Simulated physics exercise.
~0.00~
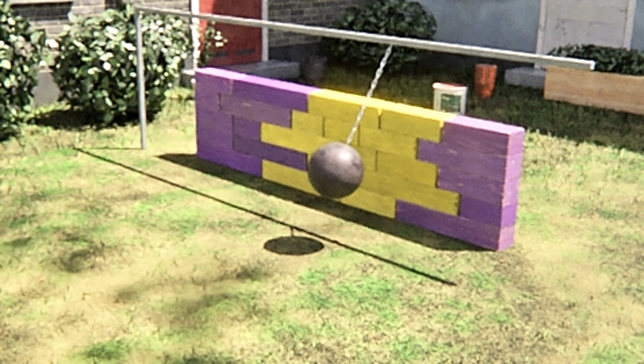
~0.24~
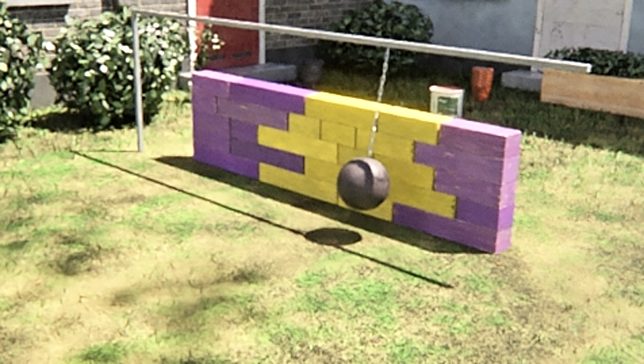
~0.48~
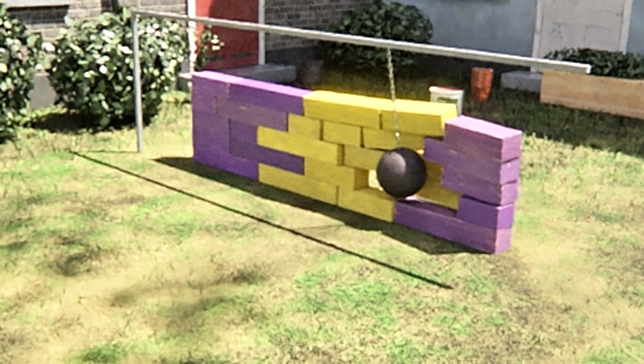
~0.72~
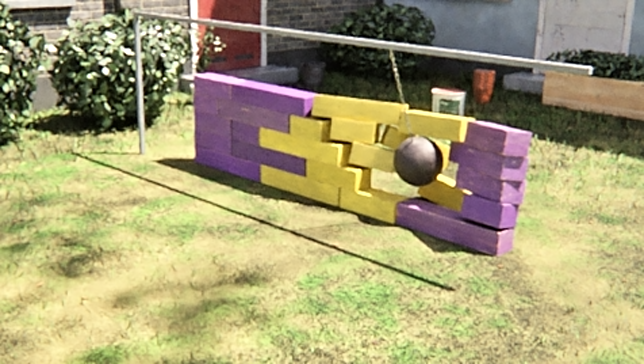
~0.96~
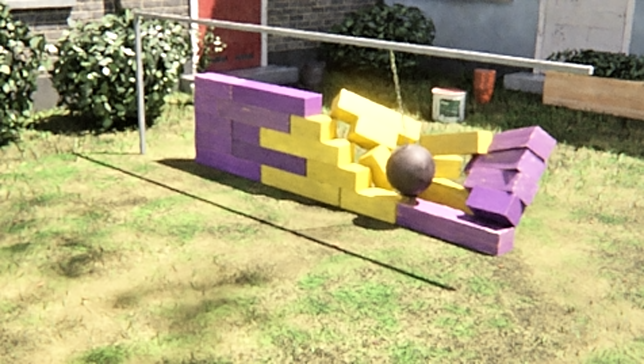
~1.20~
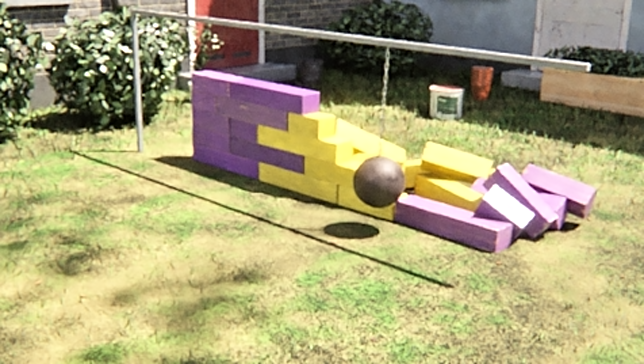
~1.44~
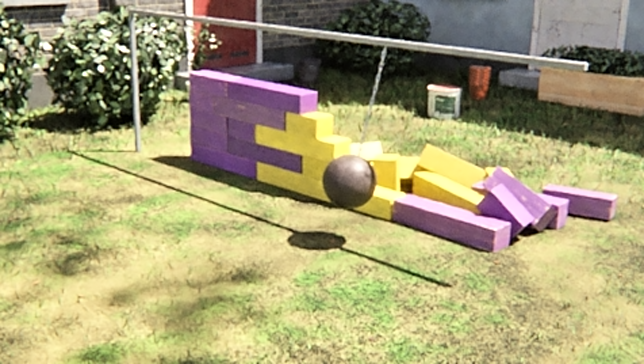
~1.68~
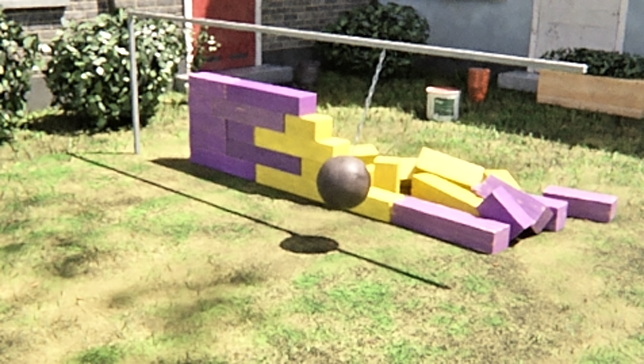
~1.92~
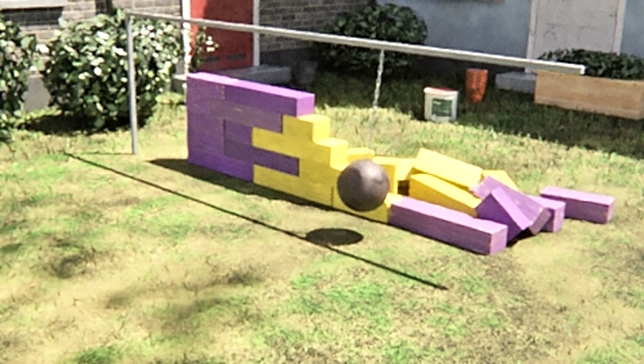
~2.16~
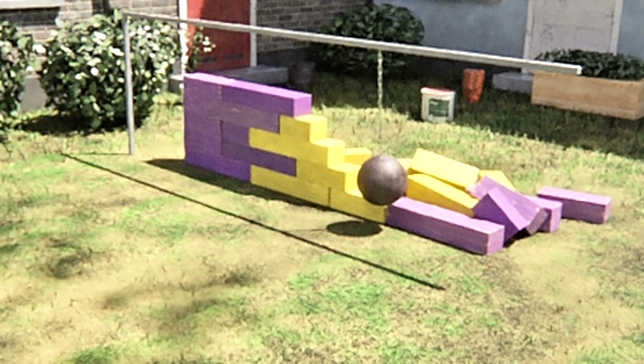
A dark ball swings right into a purple and yellow wall, toppling its right side.
